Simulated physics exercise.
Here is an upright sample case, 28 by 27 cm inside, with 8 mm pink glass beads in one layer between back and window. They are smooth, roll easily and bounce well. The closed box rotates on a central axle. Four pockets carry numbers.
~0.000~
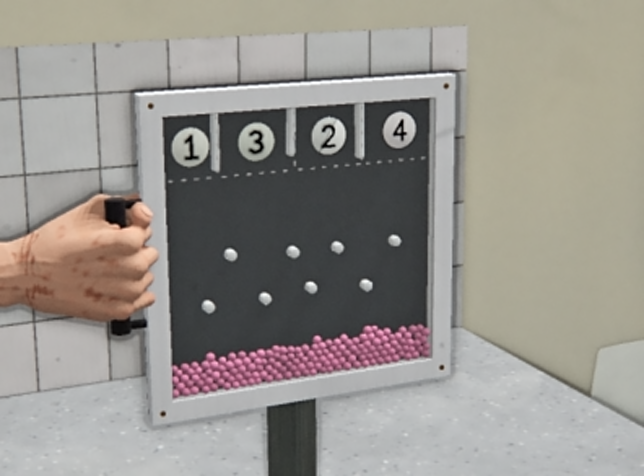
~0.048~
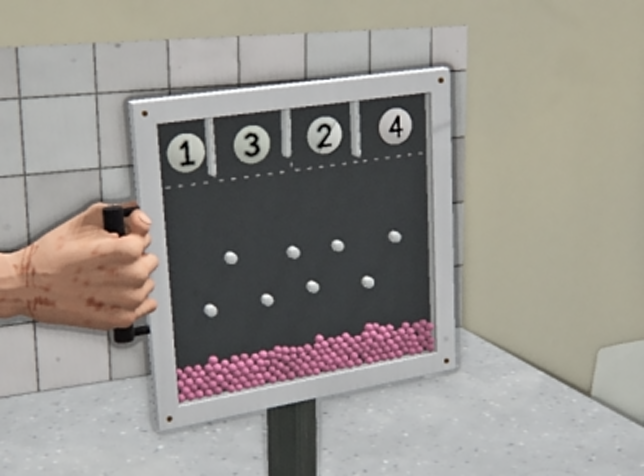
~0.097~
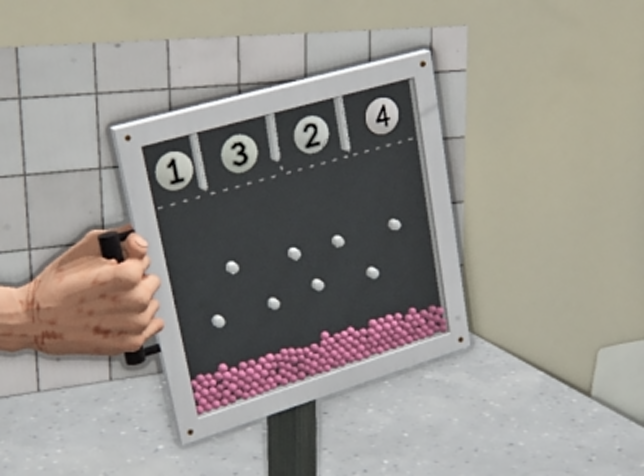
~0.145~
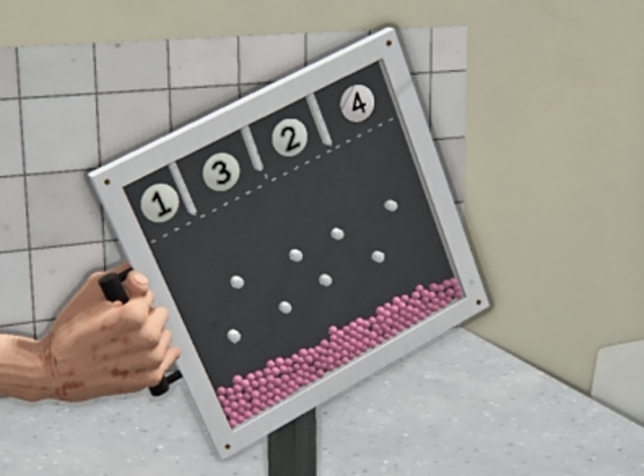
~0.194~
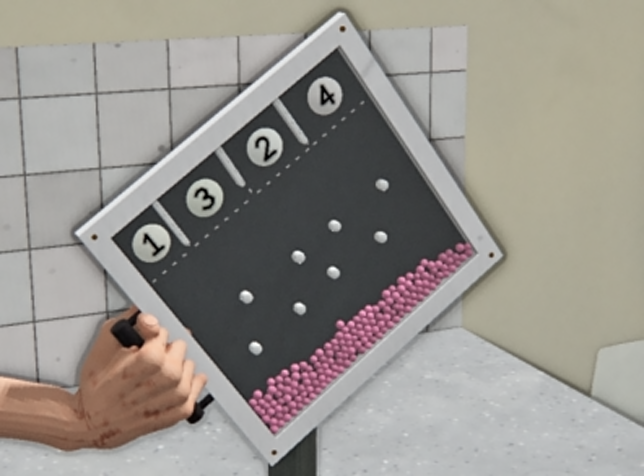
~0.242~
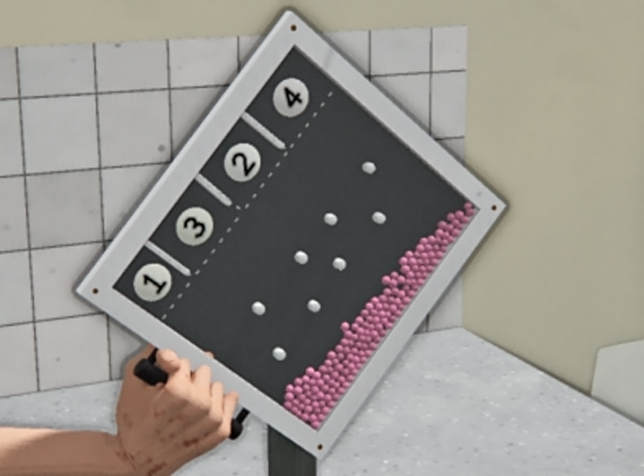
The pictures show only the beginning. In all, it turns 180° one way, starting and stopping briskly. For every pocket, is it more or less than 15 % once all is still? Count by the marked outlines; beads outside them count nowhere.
No. 1: More, no. 2: Less, no. 3: More, no. 4: Less than 15 %.
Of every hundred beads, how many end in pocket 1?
Some 30 per cent.
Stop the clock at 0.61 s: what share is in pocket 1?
About 15 per cent.
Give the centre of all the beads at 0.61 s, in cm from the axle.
Some 9 cm right and 4 cm below.
After 0.43 s, it stands 103° anticlockwise; the beads' middle is 11 cm right of and 4 cm below the centre; nothing in the marked areas.
After 0.61 s, it stands 154° anticlockwise; the beads' middle is 9 cm right of and 4 cm below the centre; no. 1, 15 %, no. 3, 5 %.
After 0.77 s, it stands 180° anticlockwise; the beads' middle is 9 cm right of and 5 cm below the centre; no. 1, 30 %, no. 2, 5 %, no. 3, 10 %.
All still by 2.2 s, it stands 180° anticlockwise; no. 1, 30 %, no. 2, 10 %, no. 3, 45 %, no. 4, 0 %, elsewhere 20 %.
